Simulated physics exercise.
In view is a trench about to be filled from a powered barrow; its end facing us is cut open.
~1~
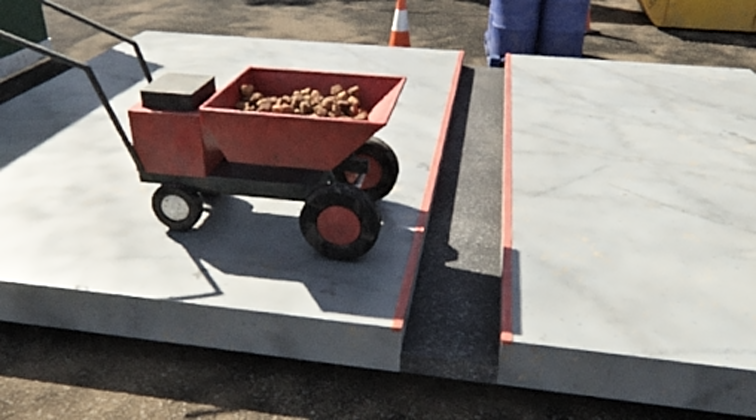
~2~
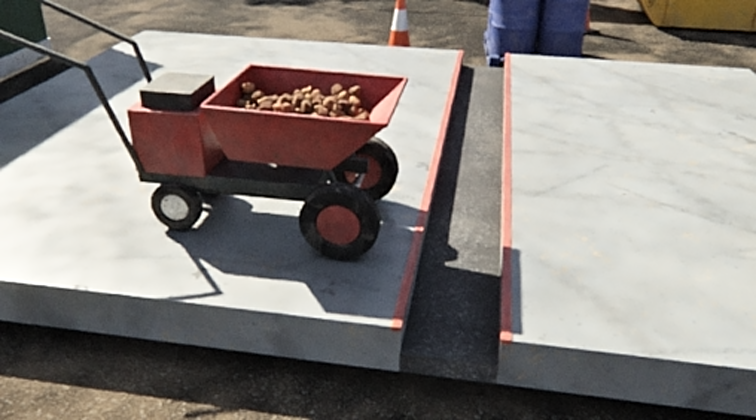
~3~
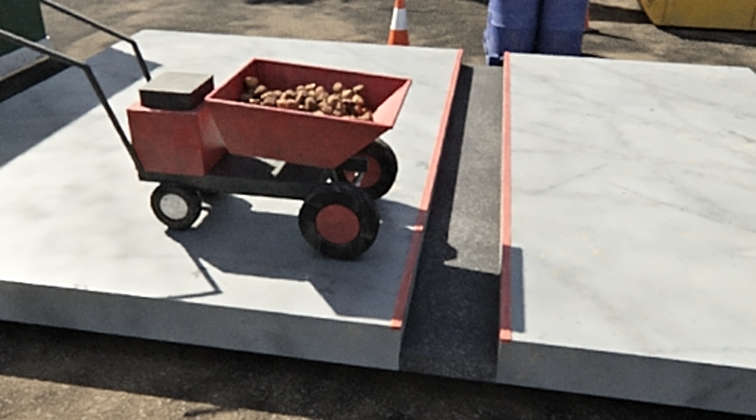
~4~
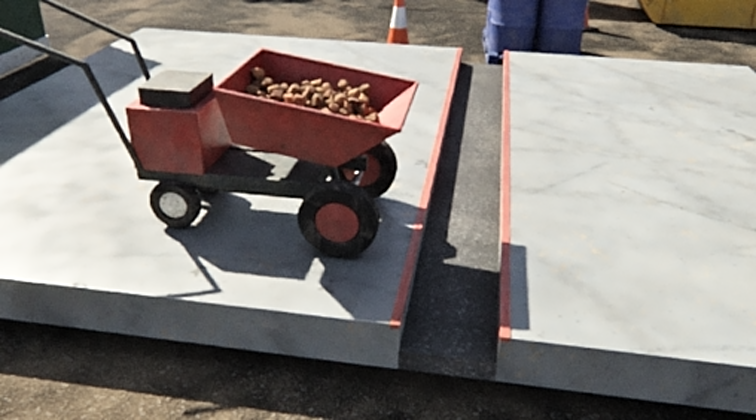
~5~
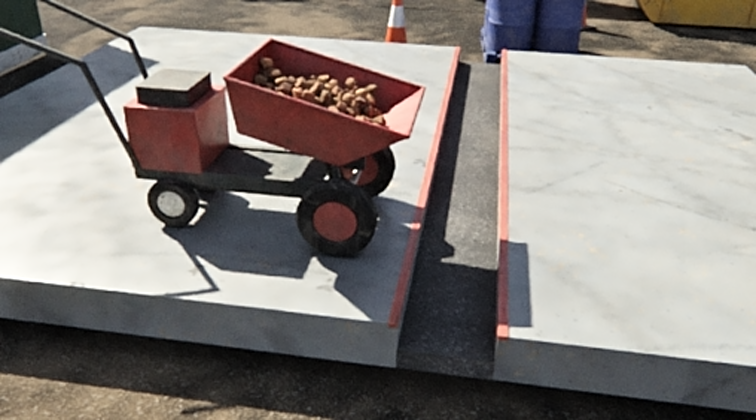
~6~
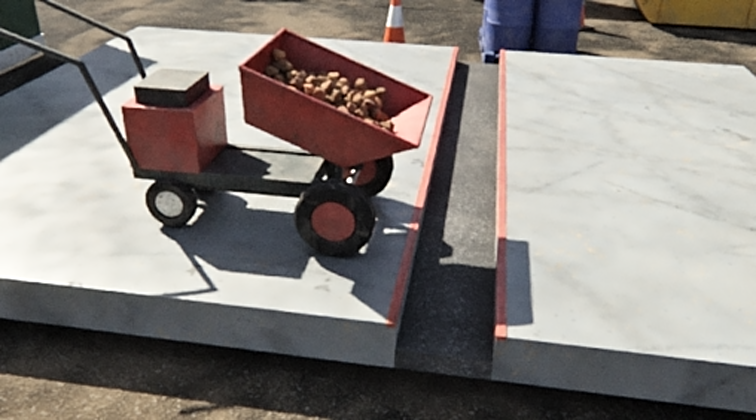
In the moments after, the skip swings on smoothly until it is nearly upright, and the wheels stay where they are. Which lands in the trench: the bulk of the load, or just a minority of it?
The bulk.
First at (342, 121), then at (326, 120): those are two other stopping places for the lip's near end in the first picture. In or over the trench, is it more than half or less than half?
From the first position beyond one half lands between the edges, from the second beyond one half.
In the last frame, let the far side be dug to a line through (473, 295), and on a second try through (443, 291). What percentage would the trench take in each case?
30 and 0 percent.
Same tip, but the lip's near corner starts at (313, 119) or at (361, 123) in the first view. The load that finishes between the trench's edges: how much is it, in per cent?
Estimates: 70 %, 90 %.
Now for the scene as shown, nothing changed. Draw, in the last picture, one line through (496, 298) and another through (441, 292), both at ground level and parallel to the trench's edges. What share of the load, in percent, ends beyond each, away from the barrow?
About 20 % and 90 %.
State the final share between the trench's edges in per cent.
About 75 per cent.
Soon after the last picture, skip tipped steeply; all in the skip.
A little later, skip tipped right over; about half in the skip; about a third in or heaped over the trench; a stray few beyond it; a stray few falling.
Later still, skip tipped right over; a small part in the skip; about two thirds in or heaped over the trench; about a quarter beyond it.
At rest, skip tipped right over; a stray few in the skip; most in or heaped over the trench; about a quarter beyond it.
